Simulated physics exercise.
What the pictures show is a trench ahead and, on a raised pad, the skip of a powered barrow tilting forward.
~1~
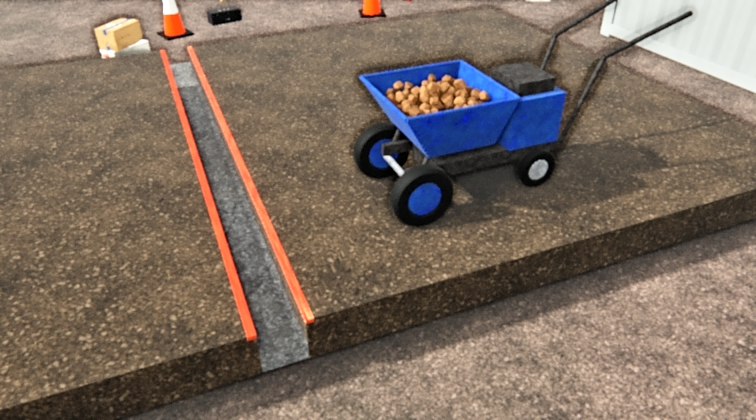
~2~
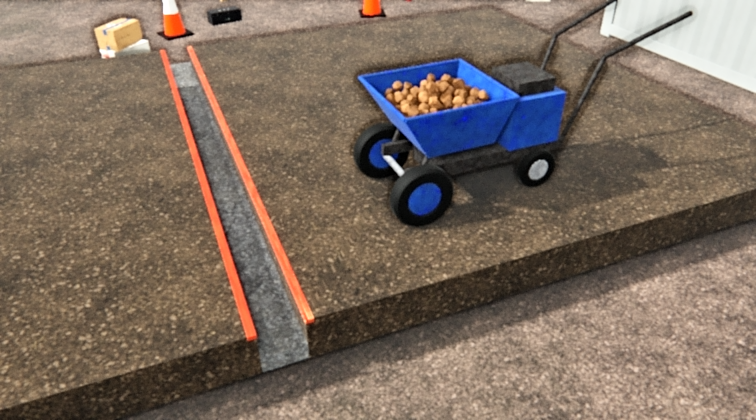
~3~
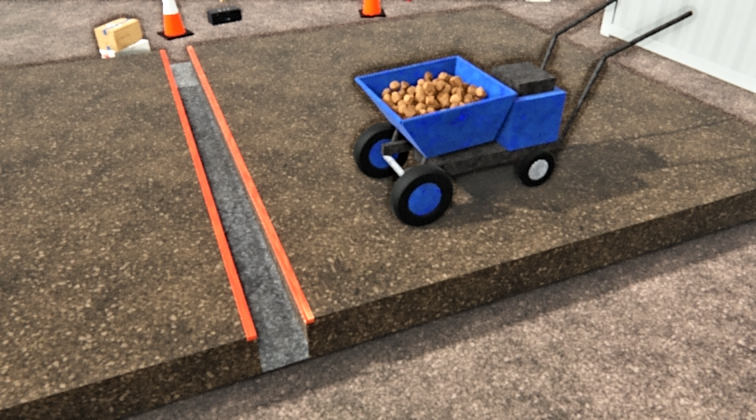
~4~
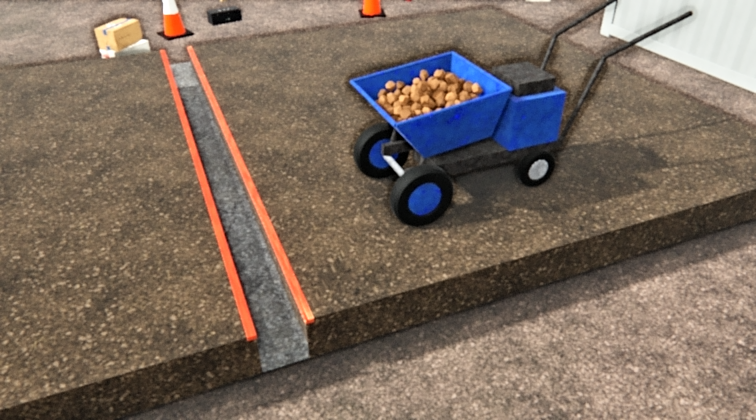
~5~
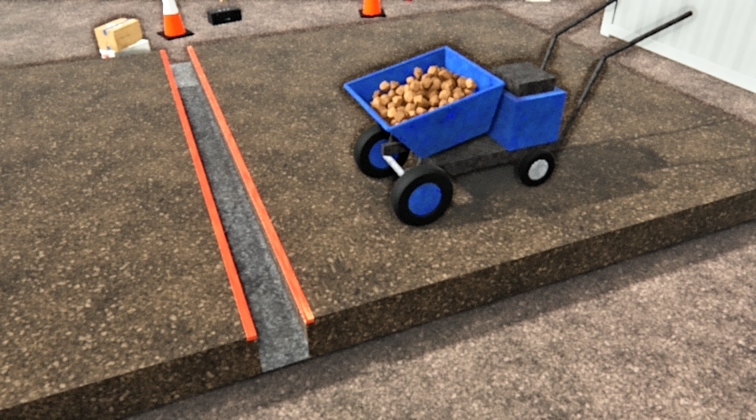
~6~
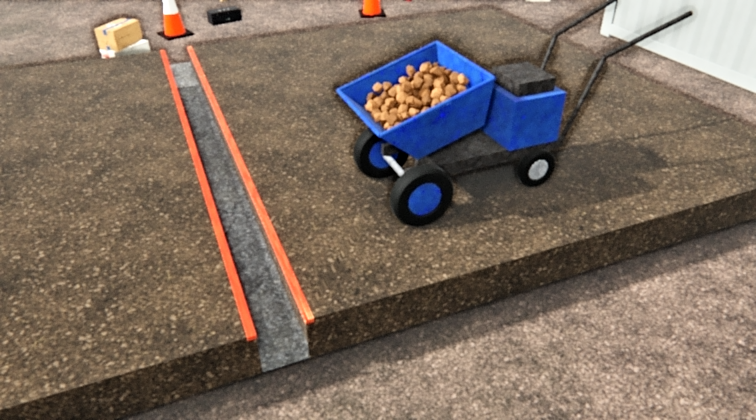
The footage shows a blue powered barrow loaded with brown clods standing on a raised pad, right of a narrow trench edged in orange; its skip sits level at first, then tilts gradually forward to the left while the wheels stay still.
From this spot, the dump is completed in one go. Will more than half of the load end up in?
The amount in the trench falls below half.
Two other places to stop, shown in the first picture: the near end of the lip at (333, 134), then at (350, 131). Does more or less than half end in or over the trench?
Place one: The greater share; place two: The greater share.
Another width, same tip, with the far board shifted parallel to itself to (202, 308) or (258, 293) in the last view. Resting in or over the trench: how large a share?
Respectively, 20 % and 20 %.
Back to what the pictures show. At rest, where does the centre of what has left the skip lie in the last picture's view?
Last view, centre at rest - approx. (283, 220).
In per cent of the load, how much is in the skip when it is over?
Roughly 30 %.
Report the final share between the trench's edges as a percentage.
Roughly 25 percent.
Shortly afterwards, skip tipped steeply; the whole lot in the skip.
Next, skip tipped right over; the bulk in the skip; near a quarter short of the trench; only a few in or heaped over the trench; only a few falling.
Some moments later, skip tipped right over; near a quarter in the skip; near half short of the trench; near a quarter in or heaped over the trench.
In the end, skip tipped right over; near a quarter in the skip; near half short of the trench; near a quarter in or heaped over the trench; none at all beyond it.
